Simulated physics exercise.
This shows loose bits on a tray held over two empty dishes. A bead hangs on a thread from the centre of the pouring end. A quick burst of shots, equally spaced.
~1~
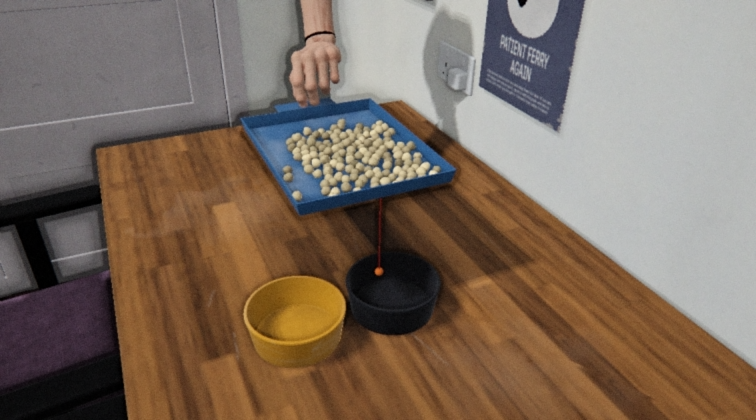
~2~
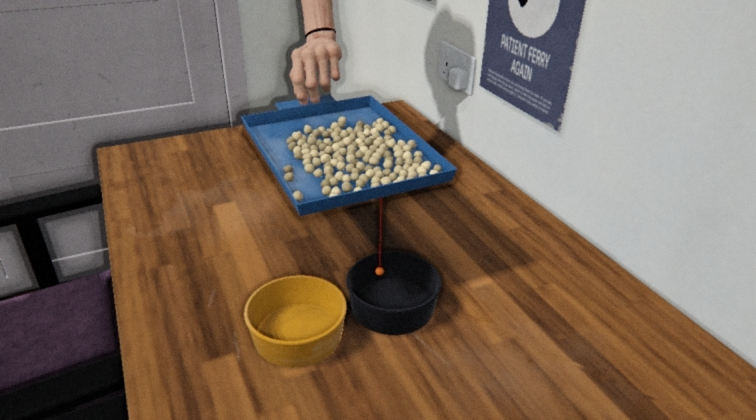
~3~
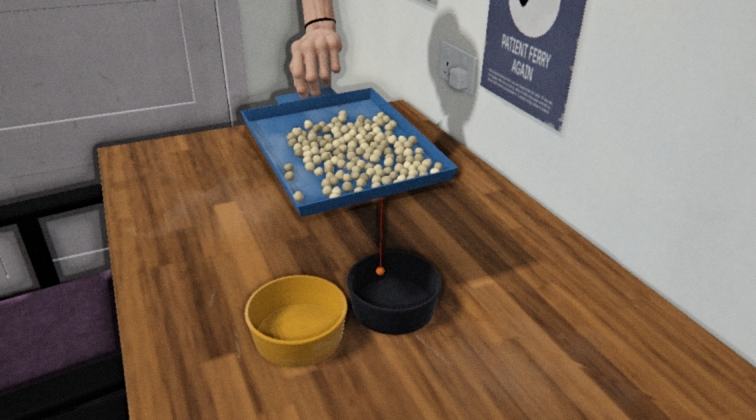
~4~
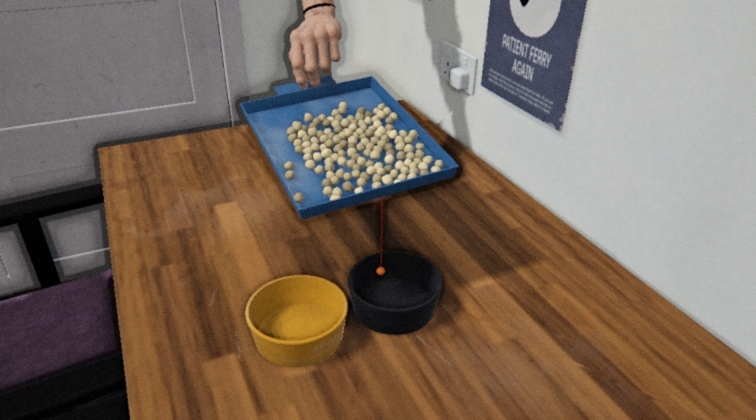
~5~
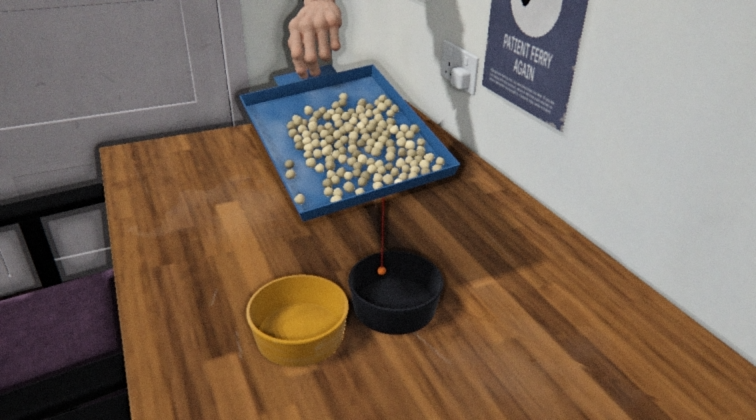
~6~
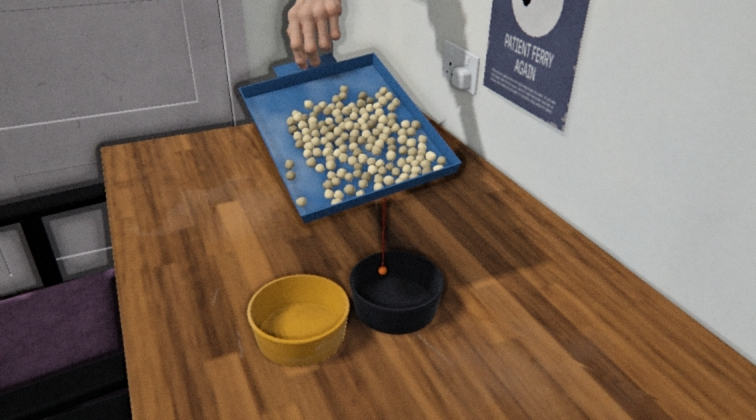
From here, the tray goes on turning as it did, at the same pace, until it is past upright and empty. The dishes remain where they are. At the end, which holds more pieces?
Dish on the left.
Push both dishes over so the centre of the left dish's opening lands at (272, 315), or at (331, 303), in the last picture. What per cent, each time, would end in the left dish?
Roughly 40% the first time and 80% the second time.
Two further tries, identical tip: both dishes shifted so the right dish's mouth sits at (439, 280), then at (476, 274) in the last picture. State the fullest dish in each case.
The leftmost dish, then the leftmost dish.
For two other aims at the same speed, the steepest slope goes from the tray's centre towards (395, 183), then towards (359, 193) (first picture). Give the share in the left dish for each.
You'd see roughly 0 per cent the first time and 20 per cent the second.
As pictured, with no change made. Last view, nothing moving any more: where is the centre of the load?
Last view, resting centre - approx. (311, 333).
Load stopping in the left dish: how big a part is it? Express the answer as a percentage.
It comes to around 70 percent.
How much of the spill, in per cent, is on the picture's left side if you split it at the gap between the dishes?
Near 30 %.
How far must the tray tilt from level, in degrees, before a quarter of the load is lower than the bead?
I'd say close to 100 degrees.
Just after the last frame, tray tipped steeply; almost all on the tray; just a few in the left dish; just a few in the air.
A moment on, tray tipped right over; the larger part on the tray; about a tenth in the left dish; roughly a quarter in the air.
Further on, tray tipped past a quarter turn; roughly two thirds in the left dish; just a few in the right dish; roughly a quarter outside both.
When it is over, tray tipped past a quarter turn; roughly two thirds in the left dish; just a few in the right dish; roughly a quarter outside both.
